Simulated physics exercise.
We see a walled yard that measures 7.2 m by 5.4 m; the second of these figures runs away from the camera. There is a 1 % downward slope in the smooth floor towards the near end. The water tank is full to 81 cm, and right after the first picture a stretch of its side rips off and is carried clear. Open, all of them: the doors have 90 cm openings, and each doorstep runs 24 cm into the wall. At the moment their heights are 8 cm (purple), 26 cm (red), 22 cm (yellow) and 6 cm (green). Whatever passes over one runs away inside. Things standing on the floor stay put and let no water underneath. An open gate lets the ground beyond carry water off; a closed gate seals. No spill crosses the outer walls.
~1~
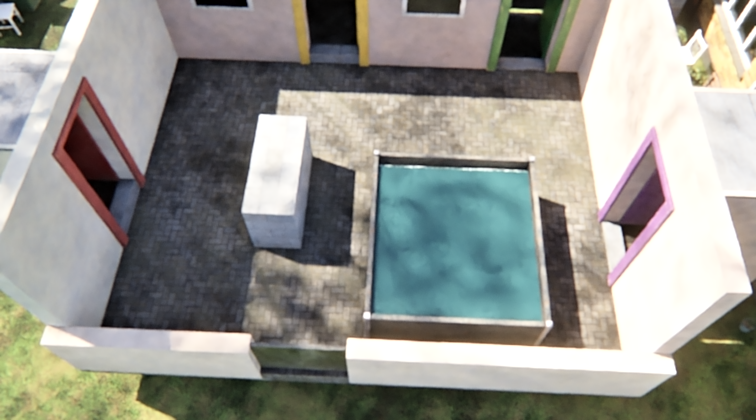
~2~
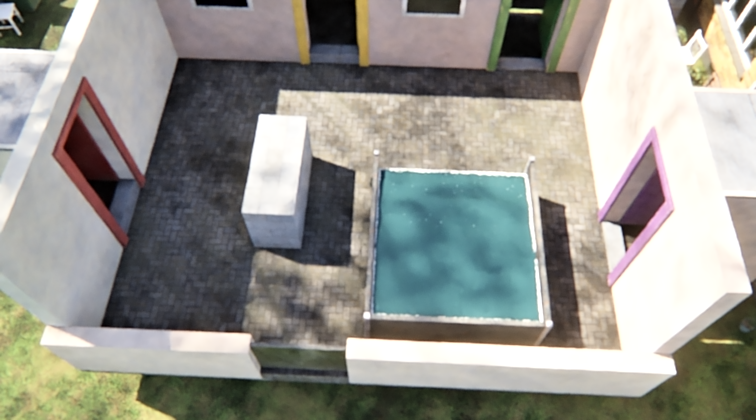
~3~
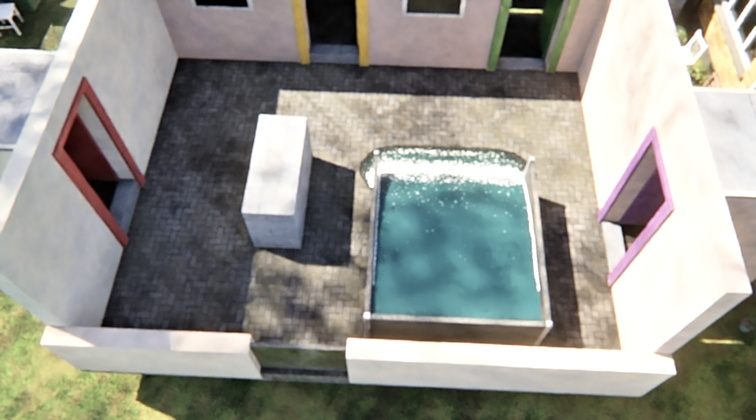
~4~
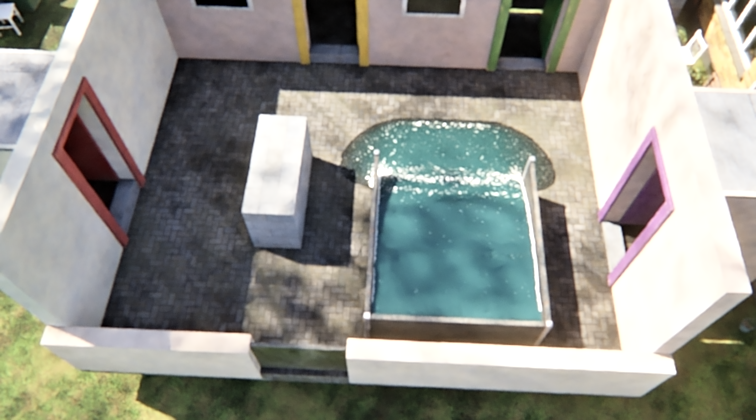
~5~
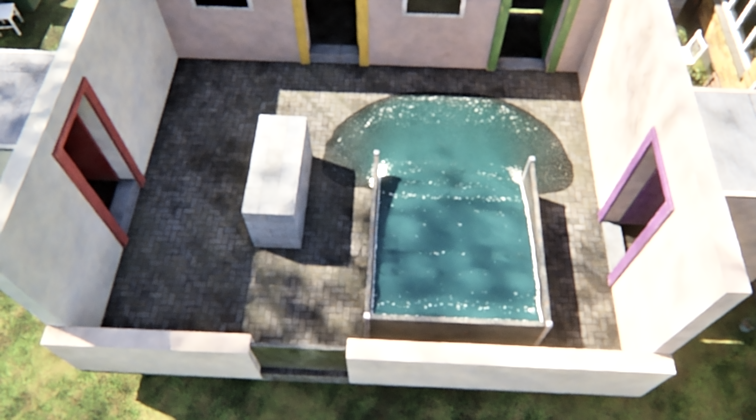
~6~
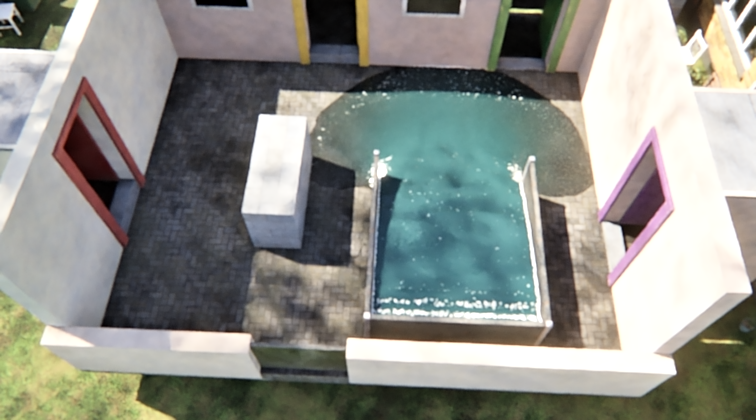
Teal water pouring out of a square tank as its far side opens, spreading across the paving of a walled yard.
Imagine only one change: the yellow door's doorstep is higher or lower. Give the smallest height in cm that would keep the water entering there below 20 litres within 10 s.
Roughly 20 cm.
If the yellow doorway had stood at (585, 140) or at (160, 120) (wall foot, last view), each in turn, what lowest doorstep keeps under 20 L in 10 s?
About 17 cm for the first and 20 cm for the second.
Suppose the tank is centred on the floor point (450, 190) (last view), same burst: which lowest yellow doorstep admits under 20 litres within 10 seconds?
You'd need some 18 cm.
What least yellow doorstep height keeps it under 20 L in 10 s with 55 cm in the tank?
You'd need a step of close to 12.5 cm.
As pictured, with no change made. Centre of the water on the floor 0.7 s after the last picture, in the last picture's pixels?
Centre of mass: About (443, 201) px.
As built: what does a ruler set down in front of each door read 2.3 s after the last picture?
Lab note, depth in cm: Purple 0; red 0; yellow 22; green 30.
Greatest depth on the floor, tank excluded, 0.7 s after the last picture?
About 48 cm at most.
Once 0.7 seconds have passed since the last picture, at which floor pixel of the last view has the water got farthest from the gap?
Lab note: Front tip approx. at (275, 75).
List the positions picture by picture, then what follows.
In the first frame, still water, 81 cm deep, in the water tank at (455, 235); the yellow door at (331, 20) is dry.
In the second frame, the gap is on the far side, the front 0.2 m out at a hidden place; the back of the water tank holds 81 cm.
In the third frame, the front is at (398, 149), 0.8 m from the gap on the far side; 1.8 m2 of floor is wet, 81 cm left at the back.
In the fourth frame, the front is at (395, 123), 1.3 m from the gap on the far side; 3.6 m2 of floor is wet, 81 cm left at the back.
In the fifth frame, water pours out on the far side and has run 1.9 m, to (410, 96); about 9 cm deep outside, 78 cm at the back.
In the sixth frame, the front is at (407, 68), 2.6 m from the gap on the far side; 8.8 m2 of floor is wet, 69 cm left at the back; 0.7 m in a straight line remain to the yellow door at (331, 20).
Then, 0.7 s after the last picture water covers 35 % of the floor, deepest (48 cm) near (438, 74); 23 cm at the yellow door, 0 litres in over its 22 cm doorstep.
Then, 2.3 s after the last picture water covers 50 % of the floor, deepest (37 cm) near (175, 72); 22 cm at the yellow door, 12 litres in over its 22 cm doorstep.
Then, 9.3 s after the last picture water covers 95 % of the floor, deepest (20 cm) near (412, 362); 15 cm at the yellow door, 14 litres in over its 22 cm doorstep.
At the yellow door as built, the water peaked near 28 cm, 1.5 s after the last picture.
With a doorstep of 16 cm, 48 litres would have come in within the 10 s; with 22 cm, 14 litres. So under 20 litres takes about 20 cm.
